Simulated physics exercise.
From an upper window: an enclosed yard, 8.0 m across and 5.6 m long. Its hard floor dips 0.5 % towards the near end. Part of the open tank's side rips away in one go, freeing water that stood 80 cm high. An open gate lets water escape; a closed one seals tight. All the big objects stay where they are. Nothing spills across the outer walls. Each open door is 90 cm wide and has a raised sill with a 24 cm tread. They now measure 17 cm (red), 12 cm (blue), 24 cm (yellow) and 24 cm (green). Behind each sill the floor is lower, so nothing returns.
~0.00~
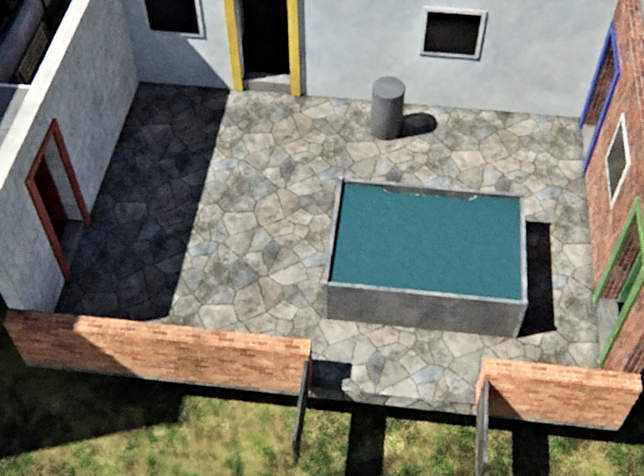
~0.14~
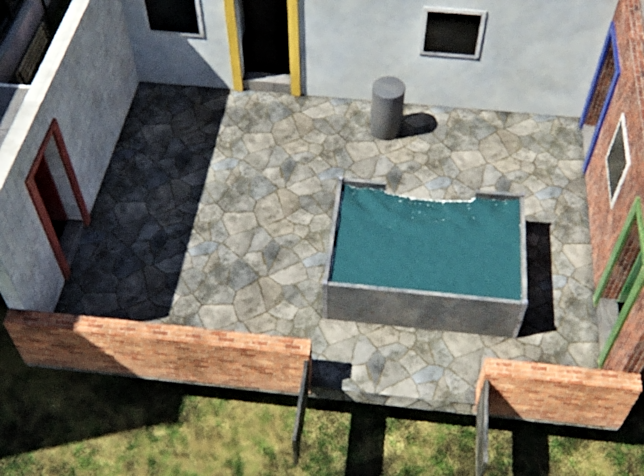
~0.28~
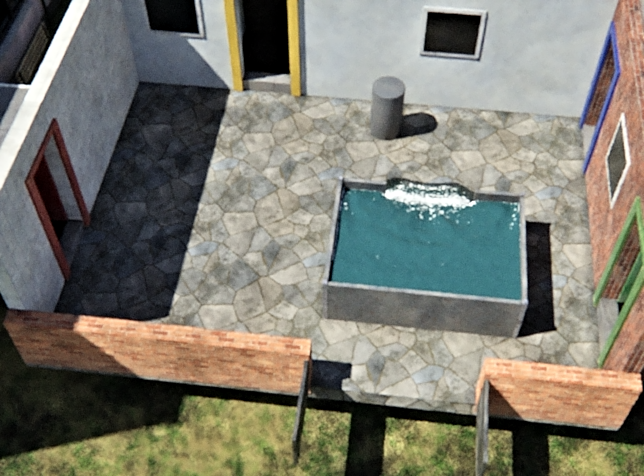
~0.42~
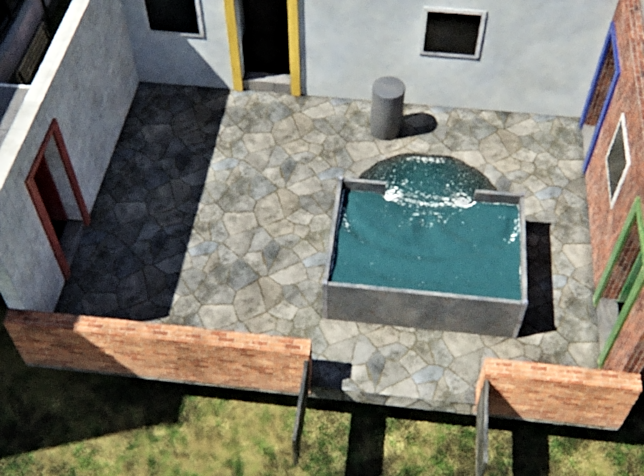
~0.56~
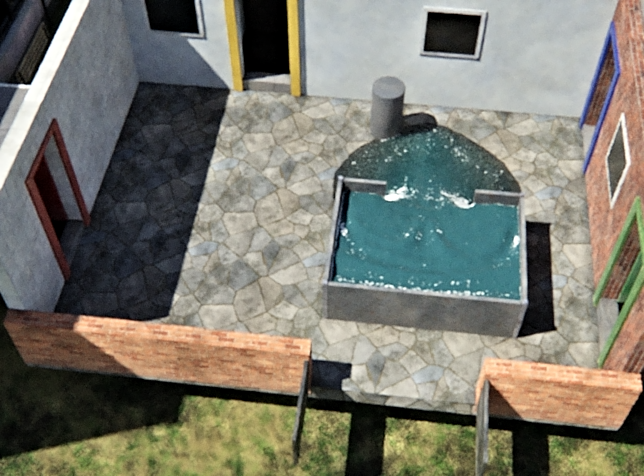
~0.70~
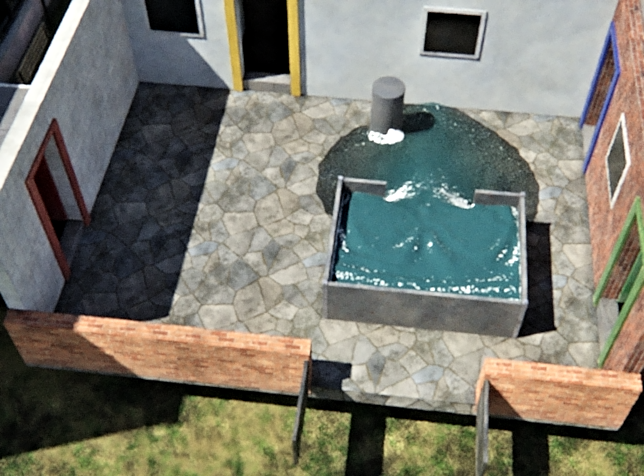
Water bursts from the far side of an open grey tank in a paved, walled yard, seen from high above by a still camera. A grey cylinder stands behind the tank, with yellow and red doorways at the back and left, blue and green ones at right, and low brick walls in front. White foam breaks at the gap, then a dark sheet fans across the stones, widening around the cylinder's base.
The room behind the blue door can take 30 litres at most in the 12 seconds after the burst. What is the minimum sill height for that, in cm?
It would have to be roughly 32 cm high.
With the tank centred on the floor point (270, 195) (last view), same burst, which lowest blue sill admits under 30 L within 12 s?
About 19 cm.
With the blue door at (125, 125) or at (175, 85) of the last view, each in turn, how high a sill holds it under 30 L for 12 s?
About 19 and 15 cm.
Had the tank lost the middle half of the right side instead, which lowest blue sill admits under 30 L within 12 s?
Some 13.5 cm.
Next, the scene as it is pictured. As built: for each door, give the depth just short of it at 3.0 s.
Depths in cm: Red 0, blue 30, yellow 17, green 0.
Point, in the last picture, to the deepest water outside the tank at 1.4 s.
Around (414, 104).
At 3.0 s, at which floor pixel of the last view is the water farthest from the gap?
Around (140, 82).
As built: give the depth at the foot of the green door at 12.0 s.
Some 12.5 cm.
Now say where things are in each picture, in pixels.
The first frame shows still water, 80 cm deep, in the open tank at (427, 241); the blue door at (598, 105) is dry.
In the second frame, the front is at a hidden place, 0.3 m from the gap on the far side; 0.4 m2 of floor is wet, 80 cm left at the back.
In the third frame, the front is at (393, 183), 0.8 m from the gap on the far side; 1.2 m2 of floor is wet, 80 cm left at the back.
In the fourth frame, water pours out on the far side and has run 1.4 m, to (406, 157); about 10 cm deep outside, 78 cm at the back.
In the fifth frame, the front is at (419, 128), 2.1 m from the gap on the far side; 4.7 m2 of floor is wet, 70 cm left at the back.
In the sixth frame, water pours out on the far side and has run 2.7 m, to (418, 104); about 6 cm deep outside, 67 cm at the back; the blue door at (598, 105), 3.3 m from the gap, is still 1.2 m from the nearest water.
After 1.4 s water covers 25 % of the floor, deepest (51 cm) near (414, 104); 2 cm at the blue door, 0 litres in over its 12 cm sill.
After 3.0 s water covers 40 % of the floor, deepest (37 cm) near (577, 117); 30 cm at the blue door, 143 litres in over its 12 cm sill.
After 12.0 s water covers 100 % of the floor, deepest (14 cm) near (573, 399); 8 cm at the blue door, 359 litres in over its 12 cm sill.
At the blue door as built, the water arrived by 1.4 s and peaked near 31 cm at 2.6 s.
Run again over the same 12 s with other heights there, 60 litres in over 27 cm, 12 litres over 36.5 cm. The limit of 30 litres is kept from about 32 cm up.
